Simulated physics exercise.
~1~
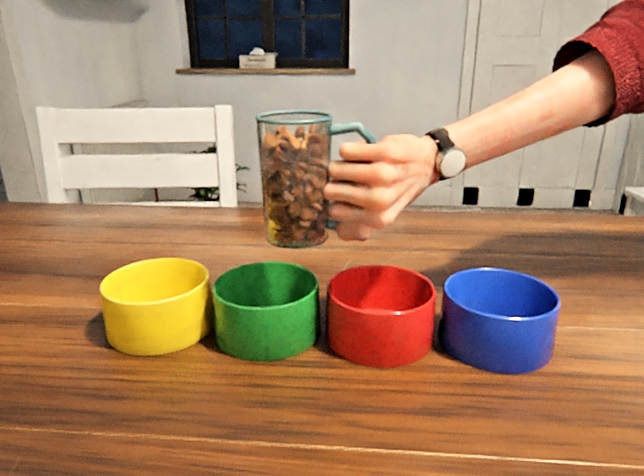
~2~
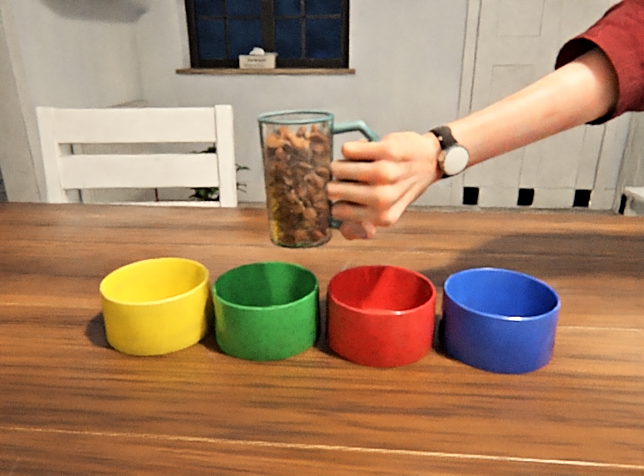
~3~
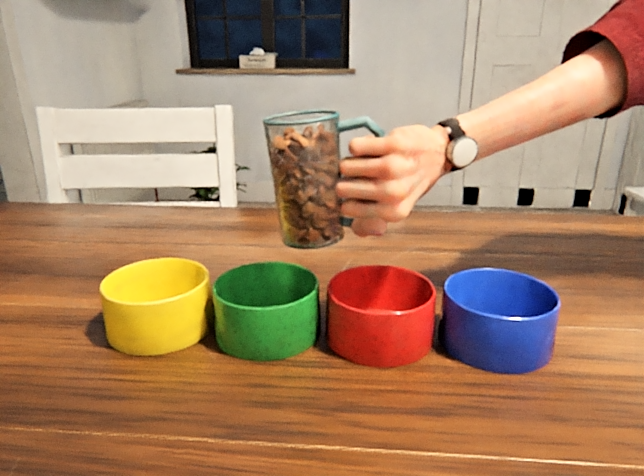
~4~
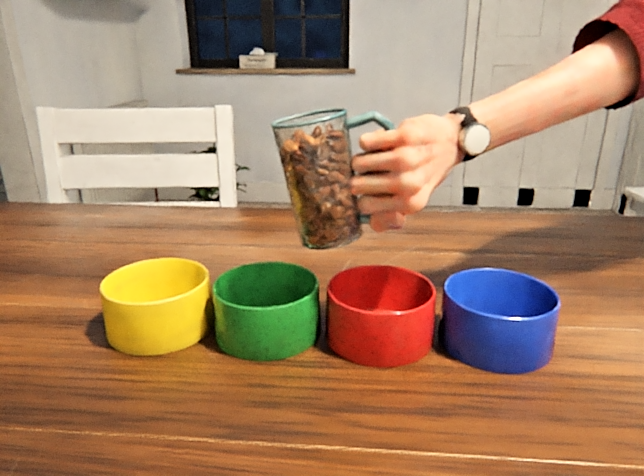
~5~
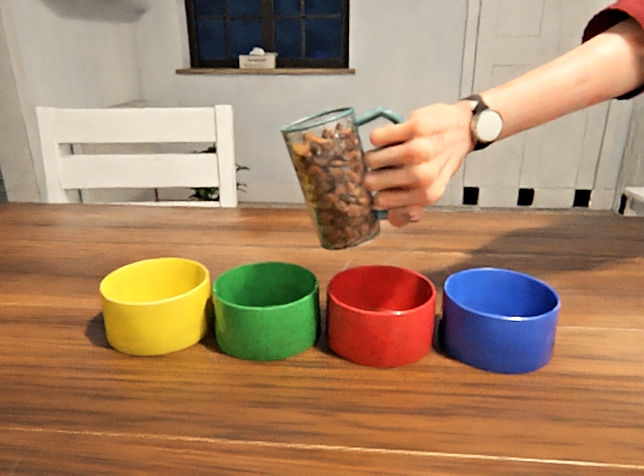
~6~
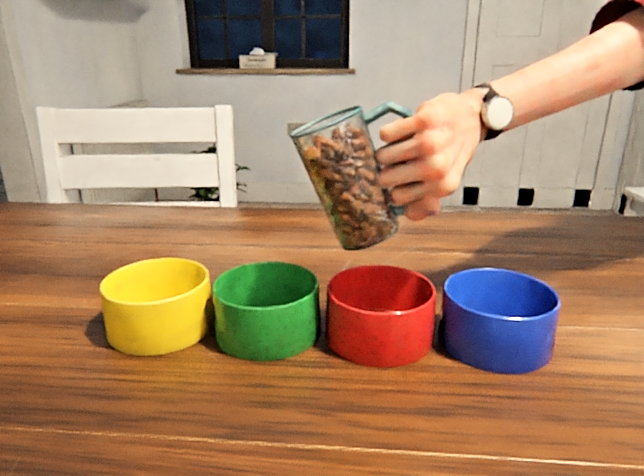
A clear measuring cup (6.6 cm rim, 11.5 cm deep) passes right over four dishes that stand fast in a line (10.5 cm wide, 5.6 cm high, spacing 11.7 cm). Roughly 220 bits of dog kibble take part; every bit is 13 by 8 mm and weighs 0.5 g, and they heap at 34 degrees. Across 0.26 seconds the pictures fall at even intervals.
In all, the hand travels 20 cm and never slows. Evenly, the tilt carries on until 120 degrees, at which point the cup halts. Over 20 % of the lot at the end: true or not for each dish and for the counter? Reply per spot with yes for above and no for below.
Red dish: Yes, above. Blue dish: No, below. Green dish: No, below. Yellow dish: No, below. Counter: No, below.
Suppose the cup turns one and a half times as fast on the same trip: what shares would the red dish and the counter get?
The red dish would get 80 and the counter 20.
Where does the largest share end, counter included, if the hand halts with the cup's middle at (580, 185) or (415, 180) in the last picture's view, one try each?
Blue; red.
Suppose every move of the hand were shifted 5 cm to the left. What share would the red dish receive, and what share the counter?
Red 100, counter 0.
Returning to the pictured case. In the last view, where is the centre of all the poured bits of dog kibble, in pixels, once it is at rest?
Centre at rest, approx.: (394, 320) px.
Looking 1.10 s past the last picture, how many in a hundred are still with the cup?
Around 45 in a hundred.
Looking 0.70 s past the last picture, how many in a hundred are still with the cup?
About 100 %.
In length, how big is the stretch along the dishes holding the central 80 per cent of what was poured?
Roughly 8 centimetres.
Then, 0.43 s after the last picture, tilt 69 degrees; cup holds 100 %.
Then, 0.70 s after the last picture, tilt 100 degrees; cup holds 100 %.
Then, 1.10 s after the last picture, tilt 120 degrees; cup holds 45 %, red 40 %, blue 5 %.
In the end, red 85 %, blue 0 %, green 0 %, yellow 0 %, counter 10 %.
